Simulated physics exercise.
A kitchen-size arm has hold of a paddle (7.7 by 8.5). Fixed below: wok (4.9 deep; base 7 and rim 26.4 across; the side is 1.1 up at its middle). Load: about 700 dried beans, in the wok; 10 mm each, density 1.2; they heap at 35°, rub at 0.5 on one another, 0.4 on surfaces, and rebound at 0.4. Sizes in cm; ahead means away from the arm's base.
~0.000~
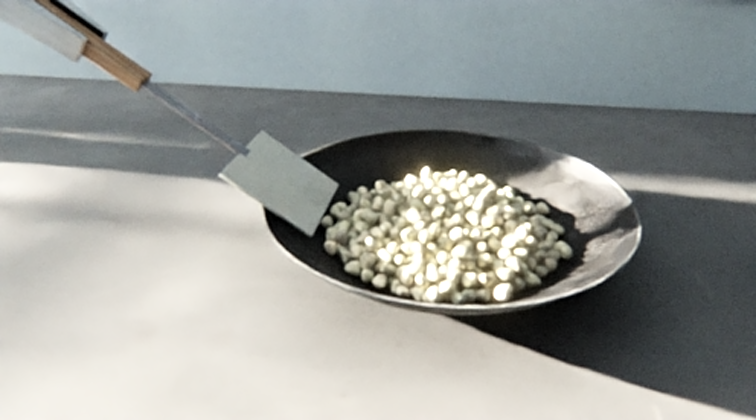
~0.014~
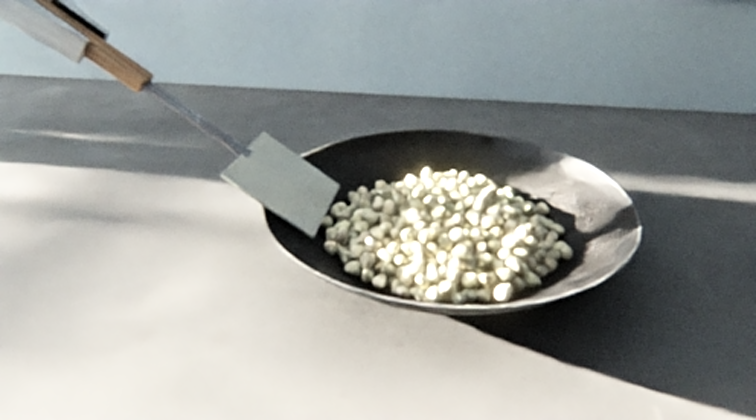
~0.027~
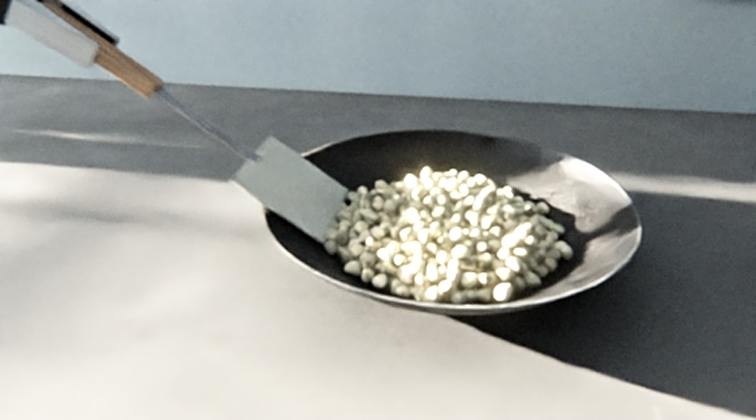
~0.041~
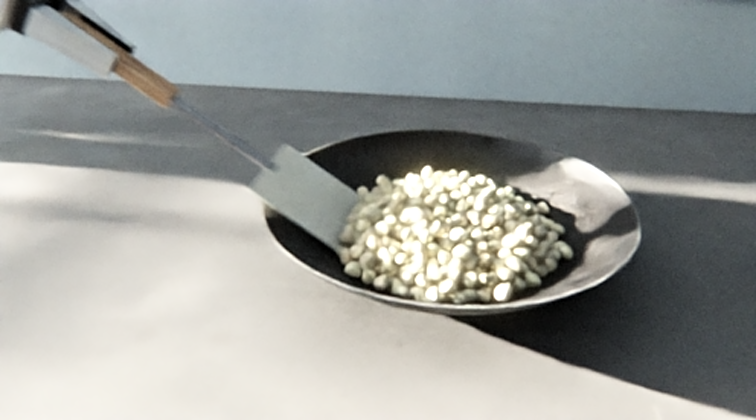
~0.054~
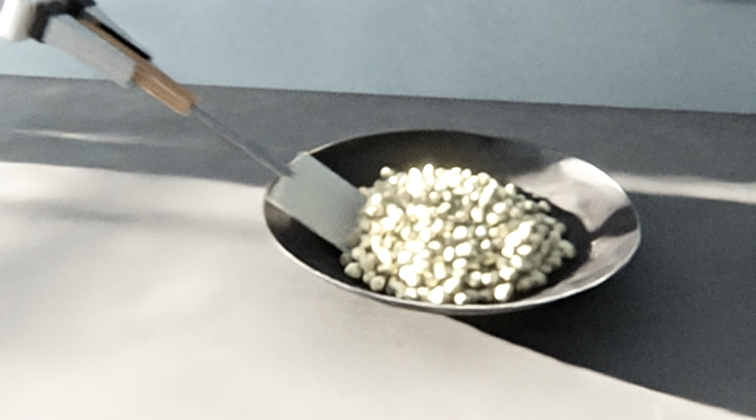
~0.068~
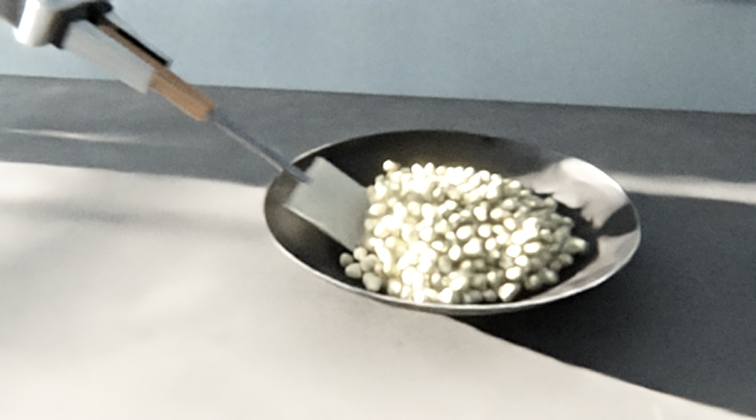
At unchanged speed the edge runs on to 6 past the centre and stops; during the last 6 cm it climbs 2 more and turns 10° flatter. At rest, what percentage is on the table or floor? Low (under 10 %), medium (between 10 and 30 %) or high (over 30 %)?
On the table or floor the share is medium, between 10 and 30 %.
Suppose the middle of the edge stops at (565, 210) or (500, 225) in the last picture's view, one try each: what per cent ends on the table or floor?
Some 45 and 0 per cent.
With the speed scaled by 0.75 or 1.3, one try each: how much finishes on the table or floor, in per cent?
About 5 and 30 per cent.
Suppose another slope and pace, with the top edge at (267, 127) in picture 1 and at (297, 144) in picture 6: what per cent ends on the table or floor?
About 5 per cent.
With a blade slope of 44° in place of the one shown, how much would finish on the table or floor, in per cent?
Then about 20 per cent.
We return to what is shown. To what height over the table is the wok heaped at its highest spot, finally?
Some 6.5 cm.
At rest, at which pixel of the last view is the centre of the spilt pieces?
At about (697, 257).
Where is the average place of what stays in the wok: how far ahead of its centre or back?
About 5.0 cm ahead.
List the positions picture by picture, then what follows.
Paddle top edge at (242, 151), sloping 35°; upper third of the load around (444, 217), from x 325 to 565, top at y 175; 699 in the wok, in the first frame.
Paddle top edge at (244, 152), sloping 35°; upper third of the load around (444, 217), from x 325 to 565, top at y 175, in the second frame.
Paddle top edge at (253, 157), sloping 35°; upper third of the load around (444, 217), from x 330 to 565, top at y 175, in the third frame.
Paddle top edge at (270, 166), sloping 35°; upper third of the load around (444, 215), from x 340 to 565, top at y 175, in the fourth frame.
Paddle top edge at (287, 174), sloping 35°; upper third of the load around (443, 213), from x 345 to 570, top at y 175, in the fifth frame.
Paddle top edge at (305, 179), sloping 35°; upper third of the load around (450, 213), from x 345 to 580, top at y 165; 699 in the wok, in the sixth frame.
By 0.10 s, sloping 35°, highest piece 6 above the table; 699 in the wok.
By 0.14 s, sloping 31°, highest piece 6 above the table; 699 in the wok.
By 0.35 s, sloping 25°, highest piece 8 above the table; 562 in the wok, 125 on the table or floor, 12 on the blade or in flight.
By 1.40 s, sloping 25°, highest piece 6 above the table; 560 in the wok, 139 on the table or floor.
Final count, 560 in the wok, 139 on the table or floor. That is 20 % on the table or floor.
